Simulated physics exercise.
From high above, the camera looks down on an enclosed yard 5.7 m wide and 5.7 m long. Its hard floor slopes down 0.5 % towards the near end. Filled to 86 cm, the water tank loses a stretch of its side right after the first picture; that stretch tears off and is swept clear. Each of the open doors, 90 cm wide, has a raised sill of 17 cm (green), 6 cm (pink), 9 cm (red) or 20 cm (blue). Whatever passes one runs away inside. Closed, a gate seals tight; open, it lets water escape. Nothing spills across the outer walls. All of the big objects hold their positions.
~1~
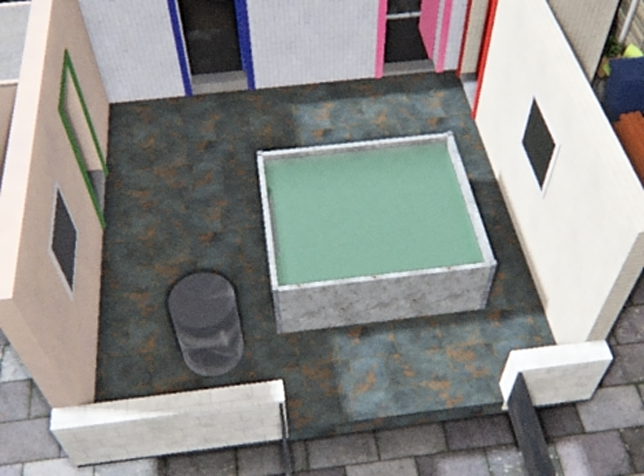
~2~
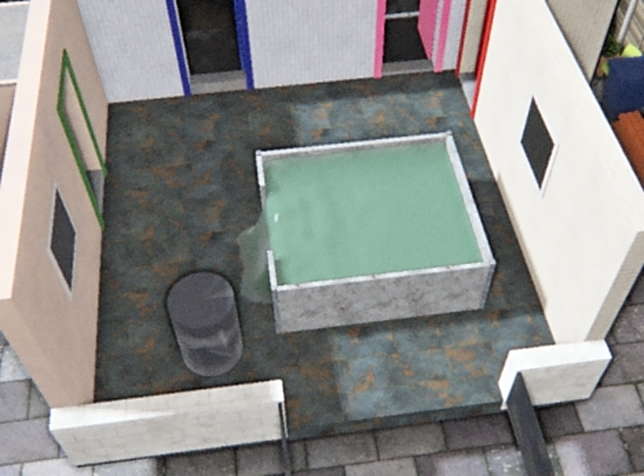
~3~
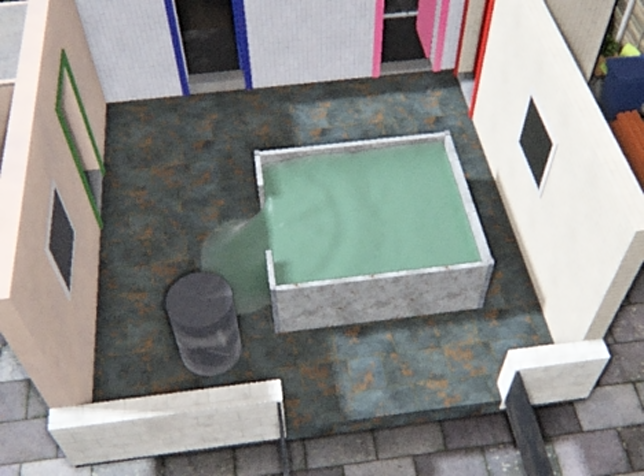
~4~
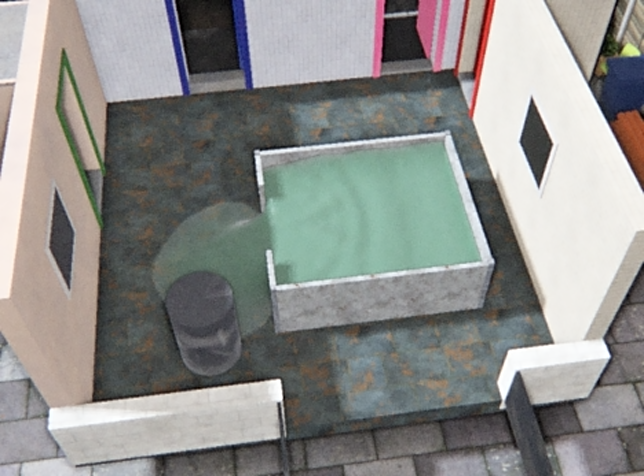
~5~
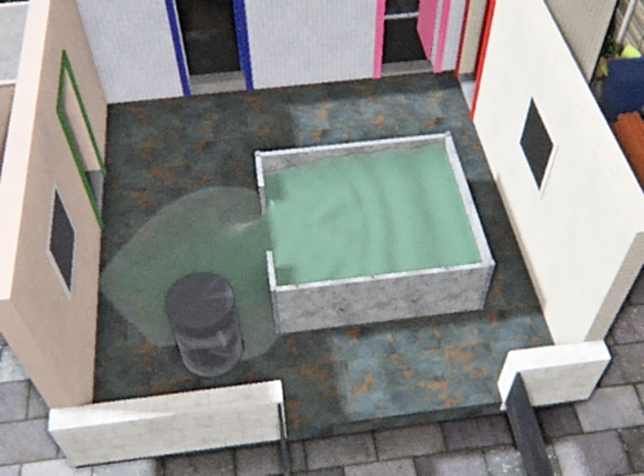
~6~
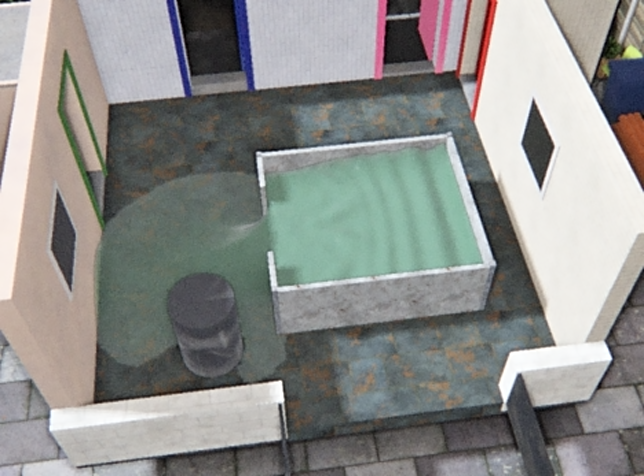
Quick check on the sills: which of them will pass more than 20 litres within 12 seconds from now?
My prediction: The green door lets in a larger amount than the limit; the pink door lets in a larger amount than the limit; the red door lets in a larger amount than the limit; the blue door lets in a smaller amount than the limit.
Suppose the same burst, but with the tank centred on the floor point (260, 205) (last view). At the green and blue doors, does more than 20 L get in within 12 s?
Green gets more than that, blue gets no more than that.
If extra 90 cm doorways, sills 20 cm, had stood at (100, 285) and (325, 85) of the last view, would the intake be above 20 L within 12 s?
Order as listed: Surpassed and respected.
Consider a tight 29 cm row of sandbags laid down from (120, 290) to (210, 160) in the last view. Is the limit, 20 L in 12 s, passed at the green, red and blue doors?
Result: Green door inside the limit; red door beyond the limit; blue door inside the limit.
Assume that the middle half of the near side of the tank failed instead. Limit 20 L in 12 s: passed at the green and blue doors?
Short answer, against that limit: Green is fine, blue is fine.
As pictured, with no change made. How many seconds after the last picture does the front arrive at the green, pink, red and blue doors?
Times: Green 0.1 seconds, pink 2.8 seconds, red 3.2 seconds, blue 1.6 seconds.
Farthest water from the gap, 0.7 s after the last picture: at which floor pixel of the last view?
Point: Roughly (108, 132) in the last view.
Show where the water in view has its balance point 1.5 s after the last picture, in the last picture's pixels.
Centre: Roughly (275, 257) px.
Then, 0.7 s after the last picture water covers 30 % of the floor and is deepest (50 cm) near (99, 317); green door 30 cm at the sill, 6 L in, pink door not reached, red door not reached, blue door not reached.
Then, 1.5 s after the last picture water covers 40 % of the floor and is deepest (54 cm) near (94, 421); green door 31 cm at the sill, 49 L in, pink door not reached, red door not reached, blue door not reached.
Then, 2.8 s after the last picture water covers 70 % of the floor and is deepest (36 cm) near (97, 354); green door 21 cm at the sill, 93 L in, pink door not reached, red door not reached, blue door 17 cm at the sill, 0 L in.
Then, 6.3 s after the last picture water covers 95 % of the floor and is deepest (24 cm) near (537, 313); green door 13 cm at the sill, 108 L in, pink door 8 cm at the sill, 2 L in, red door 19 cm at the sill, 80 L in, blue door 14 cm at the sill, 0 L in.
Then, 11.3 s after the last picture water covers 100 % of the floor and is deepest (16 cm) near (486, 170); green door 13 cm at the sill, 108 L in, pink door 14 cm at the sill, 198 L in, red door 14 cm at the sill, 205 L in, blue door 9 cm at the sill, 0 L in.
